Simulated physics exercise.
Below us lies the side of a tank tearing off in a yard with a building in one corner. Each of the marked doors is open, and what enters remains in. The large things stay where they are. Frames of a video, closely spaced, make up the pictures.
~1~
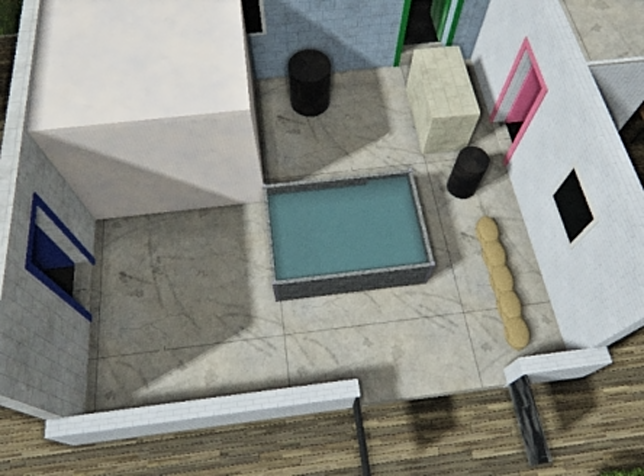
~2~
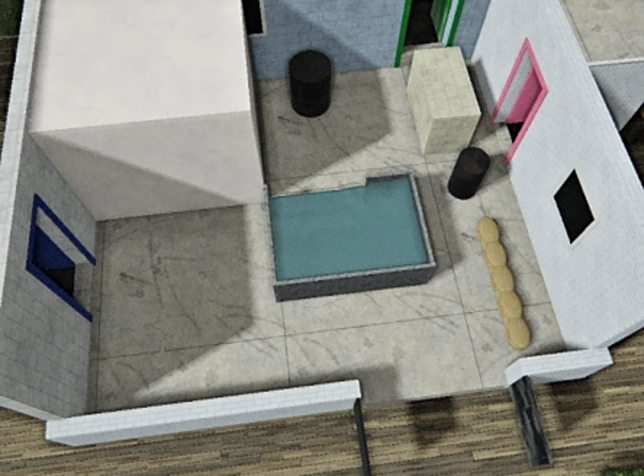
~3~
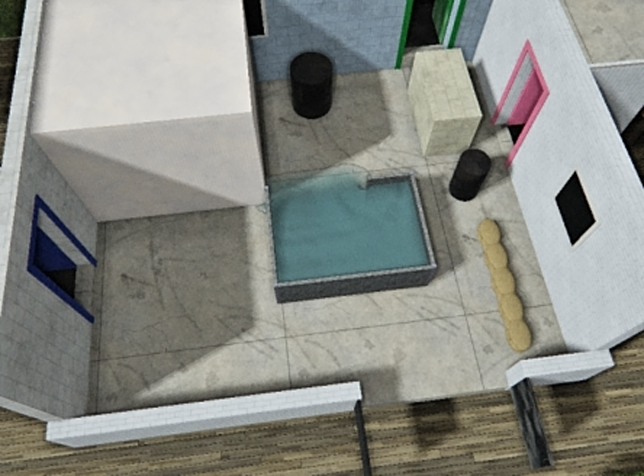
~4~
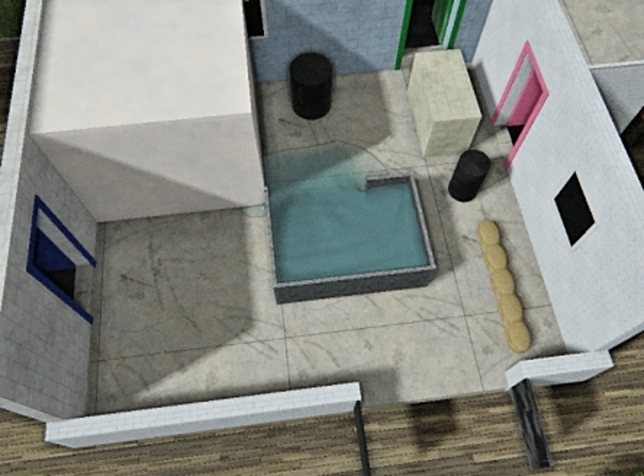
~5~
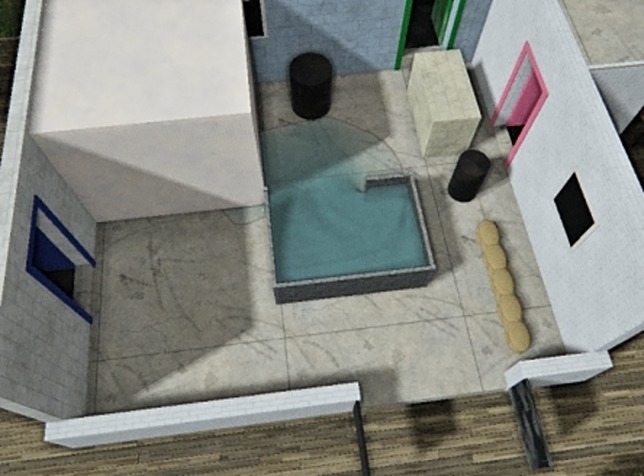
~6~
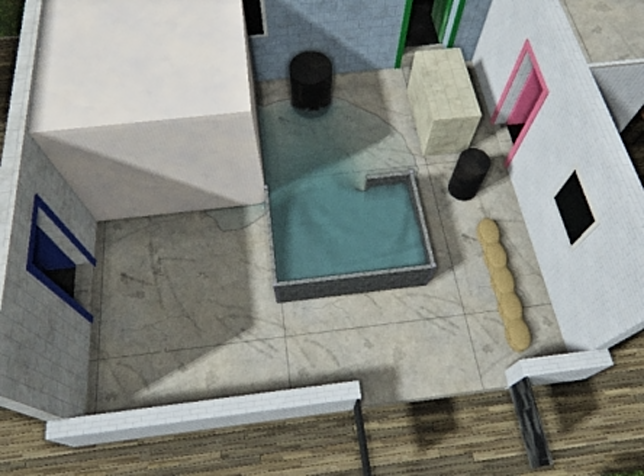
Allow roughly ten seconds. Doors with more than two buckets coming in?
As I see it, pink door: Tops two buckets; green door: Never tops two buckets; blue door: Never tops two buckets.
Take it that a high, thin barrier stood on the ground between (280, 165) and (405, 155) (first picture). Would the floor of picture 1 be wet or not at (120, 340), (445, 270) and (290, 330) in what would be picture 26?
Lab note - spot 1 inundated, spot 2 inundated, spot 3 parched.
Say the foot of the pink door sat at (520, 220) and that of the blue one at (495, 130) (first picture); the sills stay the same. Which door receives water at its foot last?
The pink one, I'd say.
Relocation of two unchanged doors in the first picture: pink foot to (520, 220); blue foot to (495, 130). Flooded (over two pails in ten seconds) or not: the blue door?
Checking it alone, the blue door falls short.
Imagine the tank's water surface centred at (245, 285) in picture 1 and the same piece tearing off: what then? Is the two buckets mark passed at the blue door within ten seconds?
As it turns out, the blue door breaks the limit.
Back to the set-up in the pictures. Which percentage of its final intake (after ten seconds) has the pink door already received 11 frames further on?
Around 0 in a hundred.
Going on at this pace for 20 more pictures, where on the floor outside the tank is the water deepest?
Close to (462, 67), I'd say.
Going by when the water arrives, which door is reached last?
The door marked blue.
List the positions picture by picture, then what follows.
The first frame shows the tank at (345, 226) is whole and still.
In the second frame, water pours out on the tank's far side and has run to a hidden place.
In the third frame, the front is at (365, 176), out from the gap on the tank's far side.
In the fourth frame, the front is at (363, 152), out from the gap on the tank's far side.
In the fifth frame, the front is at (329, 121), out from the gap on the tank's far side.
In the sixth frame, water pours out on the tank's far side and has run to (258, 109).
A moment on, water covers 20 % of the floor; the pink door not reached, the green door not reached, the blue door not reached.
Next, water covers 25 % of the floor; the pink door not reached, the green door wet at the sill, nothing in, the blue door not reached.
Then, water covers 35 % of the floor; the pink door wet at the sill, nothing in, the green door wet at the sill, nothing in, the blue door not reached.
Later, water covers 60 % of the floor; the pink door under two buckets in, the green door wet at the sill, nothing in, the blue door wet at the sill, nothing in.
In the end, water covers 80 % of the floor; the pink door over two buckets in, the green door wet at the sill, nothing in, the blue door wet at the sill, nothing in.
